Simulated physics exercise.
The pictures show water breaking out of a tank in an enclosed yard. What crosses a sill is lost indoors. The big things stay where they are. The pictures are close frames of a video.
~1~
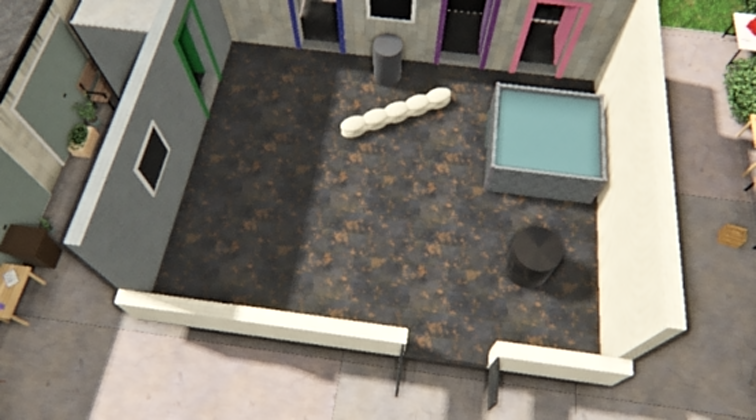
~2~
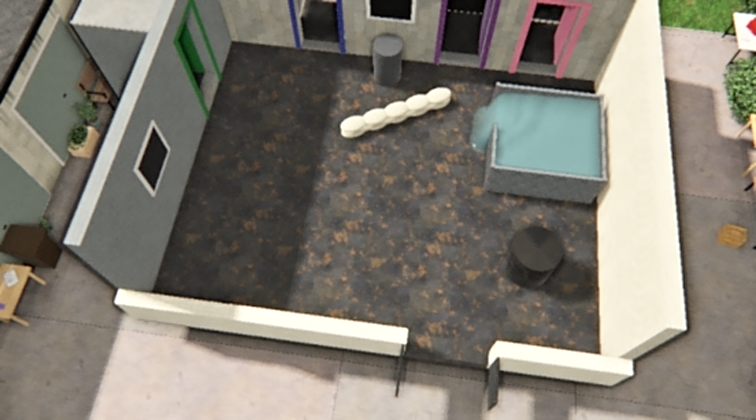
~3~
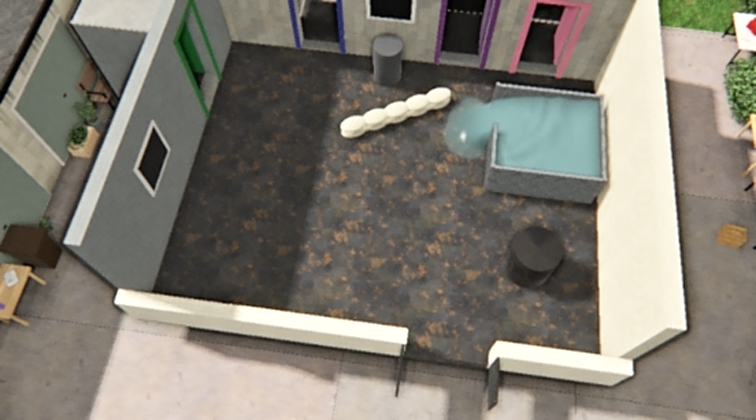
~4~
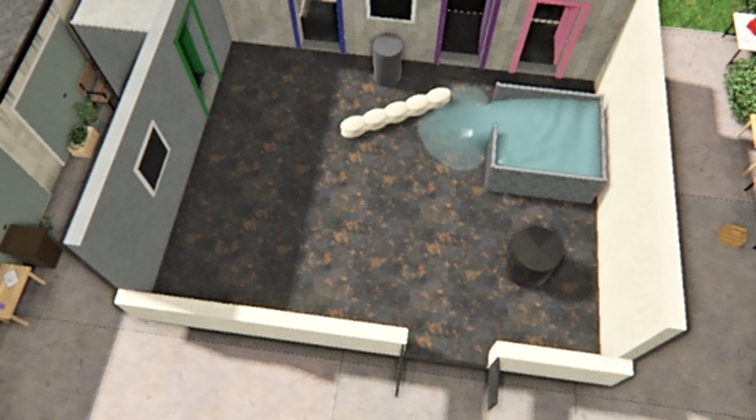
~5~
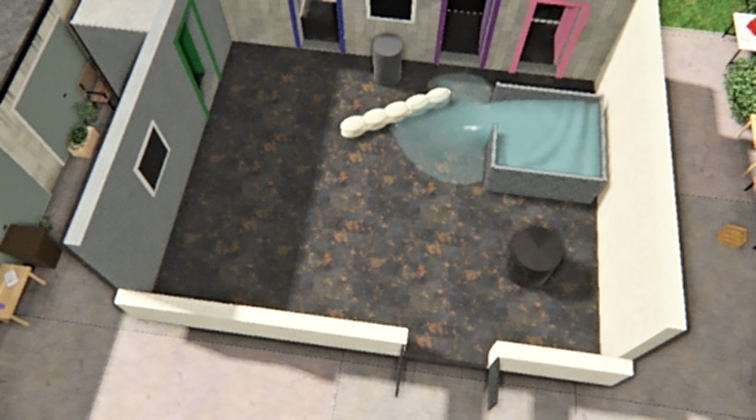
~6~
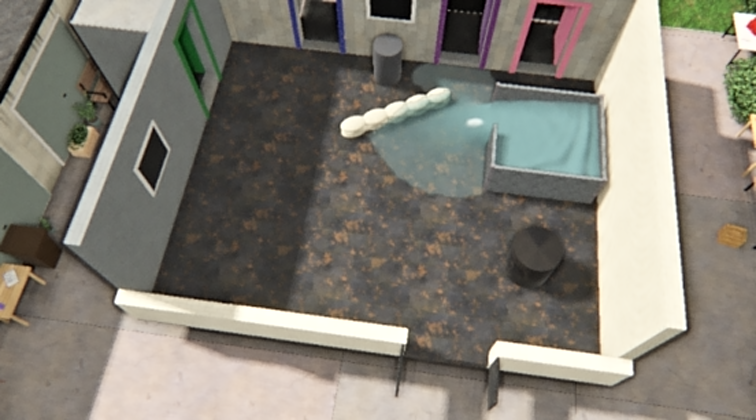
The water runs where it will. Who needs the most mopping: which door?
It is the purple one.
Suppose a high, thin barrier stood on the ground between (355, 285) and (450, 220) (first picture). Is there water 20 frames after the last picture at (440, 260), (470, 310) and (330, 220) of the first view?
In turn: No water, free of water, flooded.
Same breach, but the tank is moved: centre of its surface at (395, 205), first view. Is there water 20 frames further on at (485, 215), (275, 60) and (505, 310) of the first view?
As listed: No water, covered, dry.
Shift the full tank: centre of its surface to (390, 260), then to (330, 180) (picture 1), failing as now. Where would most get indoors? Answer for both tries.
The blue one; the blue door.
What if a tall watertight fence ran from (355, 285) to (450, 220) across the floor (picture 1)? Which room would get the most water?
The door marked purple.
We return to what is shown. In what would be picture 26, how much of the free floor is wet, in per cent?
About 60 per cent.
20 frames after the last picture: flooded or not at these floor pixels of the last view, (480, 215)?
At that place: Free of water.
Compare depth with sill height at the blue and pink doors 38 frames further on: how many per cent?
In turn 40 and 20 per cent.
A moment on, water covers 20 % of the floor; purple door some in, blue door not reached, pink door not reached, green door not reached.
Next, water covers 40 % of the floor; purple door a lot in, blue door wet at the sill, nothing in, pink door not reached, green door not reached.
Then, water covers 60 % of the floor; purple door a lot in, blue door wet at the sill, nothing in, pink door wet at the sill, nothing in, green door wet at the sill, nothing in.
Later, water covers 70 % of the floor; purple door a lot in, blue door wet at the sill, nothing in, pink door wet at the sill, nothing in, green door wet at the sill, nothing in.
In the end, water covers 90 % of the floor; purple door a lot in, blue door some in, pink door wet at the sill, nothing in, green door wet at the sill, nothing in; the purple door has let in the most.
